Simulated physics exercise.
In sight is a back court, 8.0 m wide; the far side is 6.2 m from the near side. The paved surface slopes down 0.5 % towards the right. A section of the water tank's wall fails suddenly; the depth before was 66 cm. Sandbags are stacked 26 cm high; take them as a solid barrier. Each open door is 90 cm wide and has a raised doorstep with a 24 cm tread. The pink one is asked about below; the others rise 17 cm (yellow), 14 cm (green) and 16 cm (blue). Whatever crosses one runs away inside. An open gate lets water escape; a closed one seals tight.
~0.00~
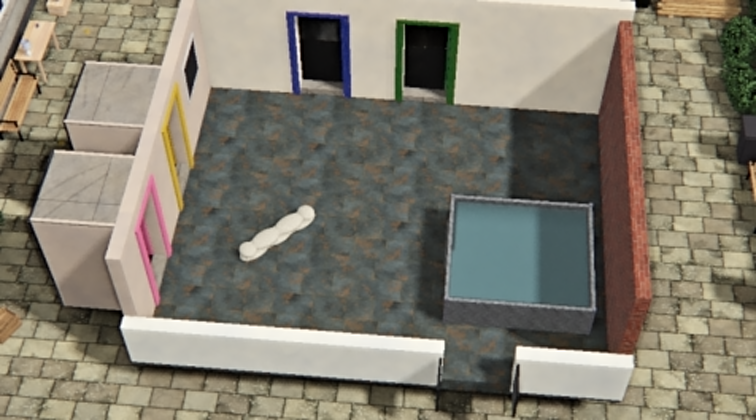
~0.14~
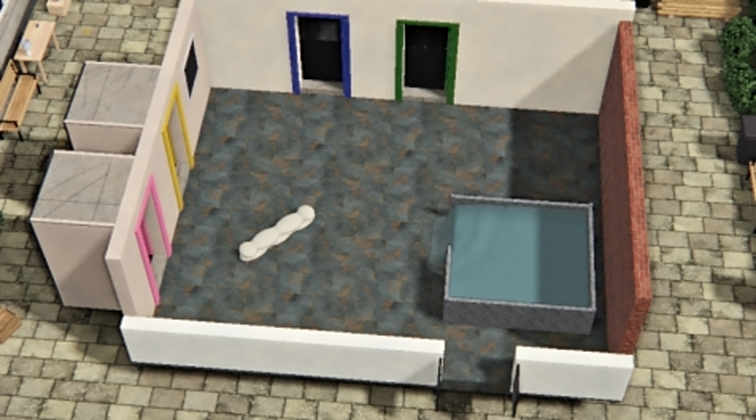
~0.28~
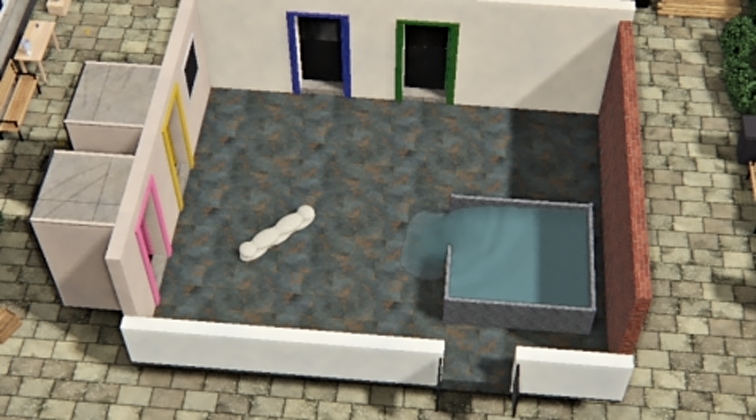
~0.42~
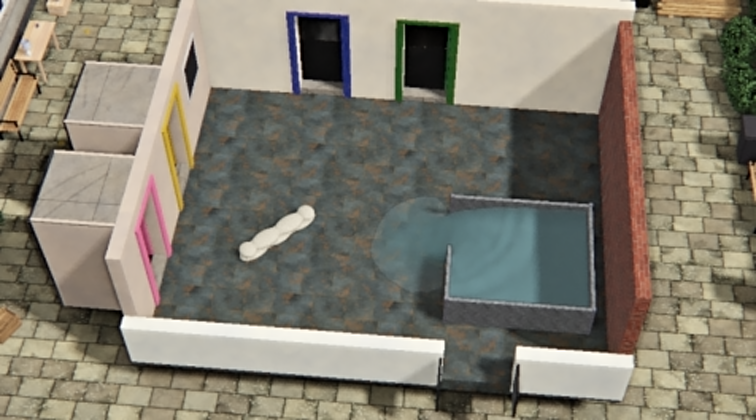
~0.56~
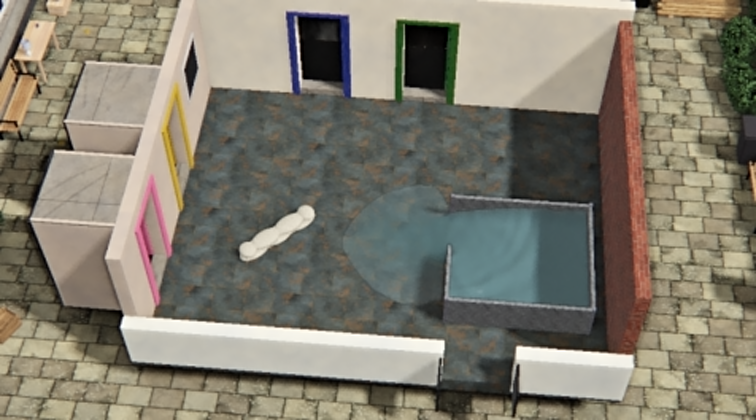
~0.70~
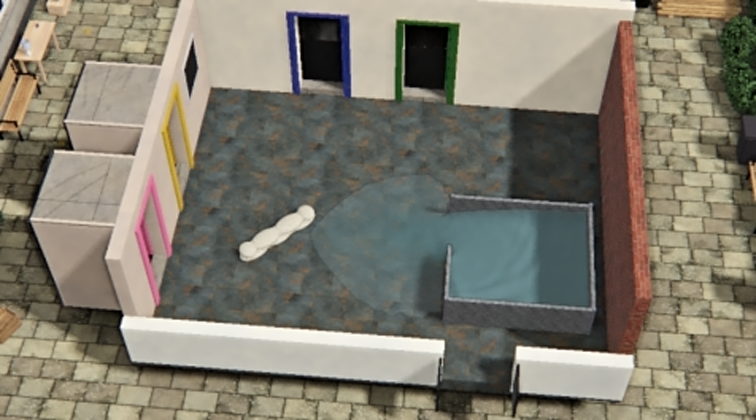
Water pours from a gap in the tank's left wall and spreads leftward across the paved court.
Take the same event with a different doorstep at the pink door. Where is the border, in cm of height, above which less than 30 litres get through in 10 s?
Close to 9.5 cm is just enough.
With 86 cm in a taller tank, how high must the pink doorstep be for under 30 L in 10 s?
About 16 cm.
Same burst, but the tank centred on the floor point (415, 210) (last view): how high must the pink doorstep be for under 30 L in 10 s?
Then roughly 7.0 cm.
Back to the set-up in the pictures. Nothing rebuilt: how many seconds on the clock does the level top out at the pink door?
Near 3.8 s.
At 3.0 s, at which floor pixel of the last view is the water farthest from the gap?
Near (211, 89).
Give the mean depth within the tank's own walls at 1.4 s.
Some 50 cm.
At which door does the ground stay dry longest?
The green one.
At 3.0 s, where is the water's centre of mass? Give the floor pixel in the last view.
Near (406, 247).
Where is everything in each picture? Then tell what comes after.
In the first frame, still water, 66 cm deep, in the water tank at (520, 253); the pink door at (154, 245) is dry.
In the second frame, the front is at (433, 268), 0.3 m from the gap at (452, 237); 0.3 m2 of floor is wet, 66 cm left at the back.
In the third frame, the front is at (404, 260), 0.8 m from the gap at (452, 239); 1.0 m2 of floor is wet, 66 cm left at the back.
In the fourth frame, the front is at (376, 253), 1.4 m from the gap at (452, 239); 2.2 m2 of floor is wet, 66 cm left at the back.
In the fifth frame, the gap is at (452, 239), the front 1.9 m out at (347, 248); the back of the water tank holds 66 cm.
In the sixth frame, water pours out at (452, 239) and has run 2.5 m, to (316, 238); about 5 cm deep outside, 66 cm at the back; 2.9 m in a straight line remain to the pink door at (154, 245).
After 1.4 s water covers 25 % of the floor, deepest (40 cm) near (445, 240); it has not reached the pink door.
After 3.0 s water covers 55 % of the floor, deepest (40 cm) near (211, 89); 9 cm at the pink door, 0 litres in over its 12 cm doorstep.
After 10.0 s water covers 95 % of the floor, deepest (15 cm) near (587, 122); 9 cm at the pink door, 9 litres in over its 12 cm doorstep.
At the pink door as built, the water arrived by 2.1 s and peaked near 15 cm at 3.8 s.
With a doorstep of 8.5 cm, 47 litres would have come in within the 10 s; with 12 cm, 9 litres. So under 30 litres takes about 9.5 cm.
